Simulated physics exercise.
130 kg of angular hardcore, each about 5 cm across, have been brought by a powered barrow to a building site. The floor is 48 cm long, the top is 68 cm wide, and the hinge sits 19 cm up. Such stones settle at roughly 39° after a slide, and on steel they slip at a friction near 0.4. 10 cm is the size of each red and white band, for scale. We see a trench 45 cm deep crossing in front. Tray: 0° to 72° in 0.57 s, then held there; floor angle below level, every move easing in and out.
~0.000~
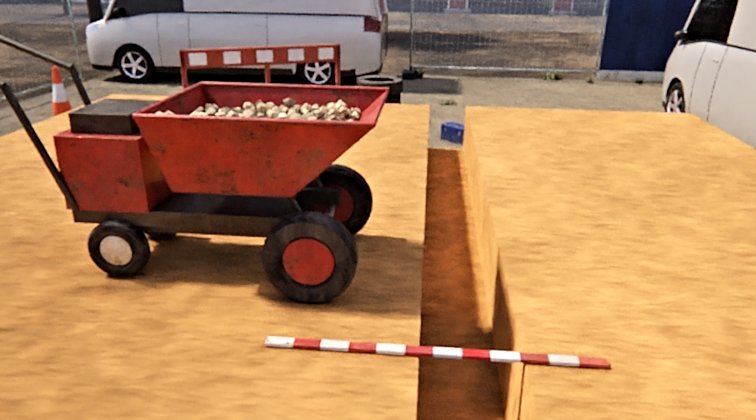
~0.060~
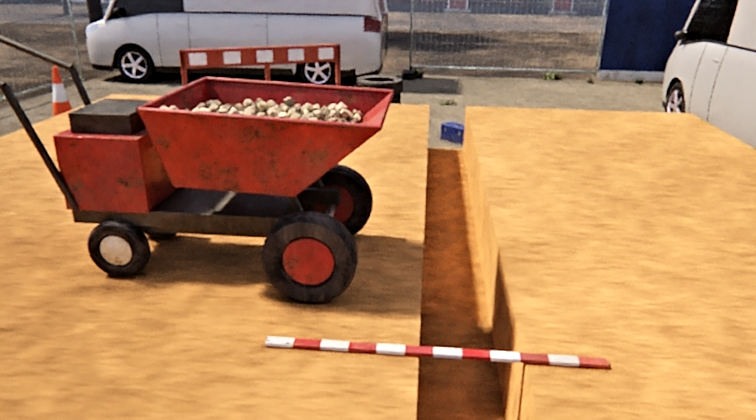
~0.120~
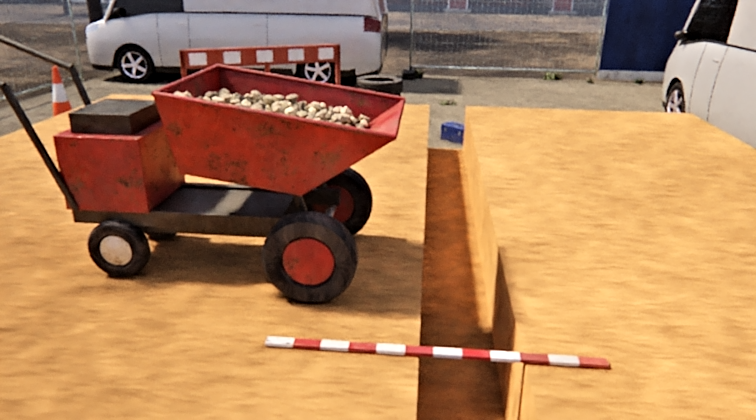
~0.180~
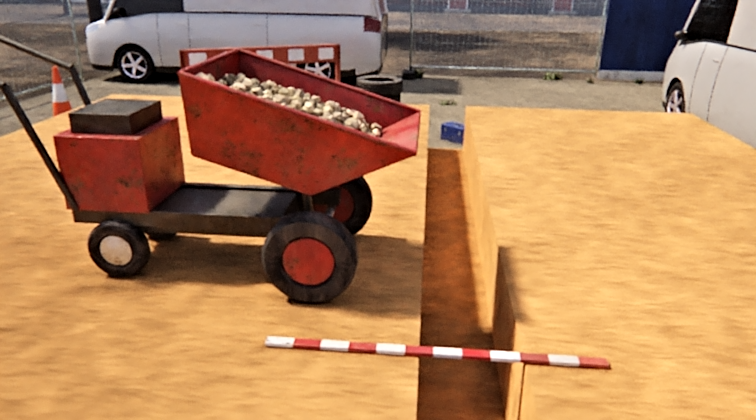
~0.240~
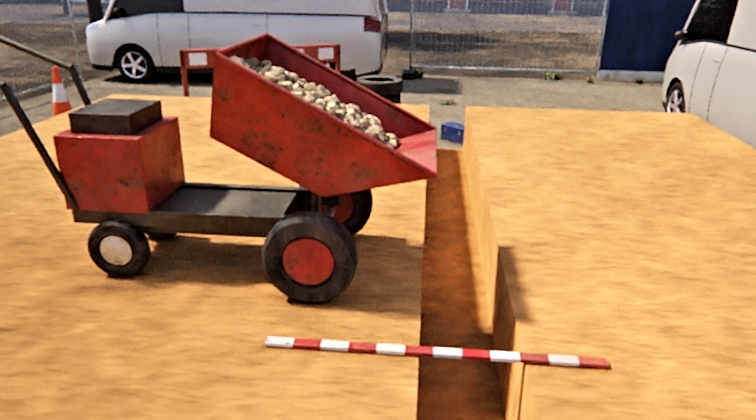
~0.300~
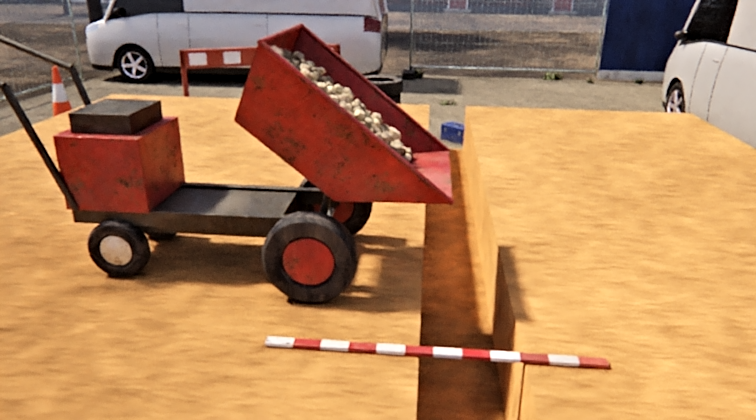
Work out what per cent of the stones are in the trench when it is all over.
It comes to roughly 56 per cent.
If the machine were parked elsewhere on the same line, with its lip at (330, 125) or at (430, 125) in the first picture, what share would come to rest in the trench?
From the first spot near 90, from the second near 5 per cent.
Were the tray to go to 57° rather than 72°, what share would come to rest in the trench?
Then about 35 per cent.
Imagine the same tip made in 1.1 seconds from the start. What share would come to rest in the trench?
Probably about 75 in a hundred.
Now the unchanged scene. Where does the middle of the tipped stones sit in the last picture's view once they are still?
Centre estimate: Around (494, 333).
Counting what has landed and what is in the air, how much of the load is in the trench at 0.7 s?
Roughly 20% by that time.
After 0.4 s the floor is at 61°; 100 % in the tray; the foremost stones are at (445, 214).
After 0.7 s the floor is at 72°; 72 % in the tray, 19 % in the trench, 10 % past the trench; the foremost stones are at (540, 284).
After 1.0 s the floor is at 72°; 6 % in the tray, 48 % in the trench, 46 % past the trench; the foremost stones are at (736, 280).
After 3.0 s the floor is at 72°; 0 % in the tray, 56 % in the trench, 44 % past the trench; the foremost stones are past the picture's edge.
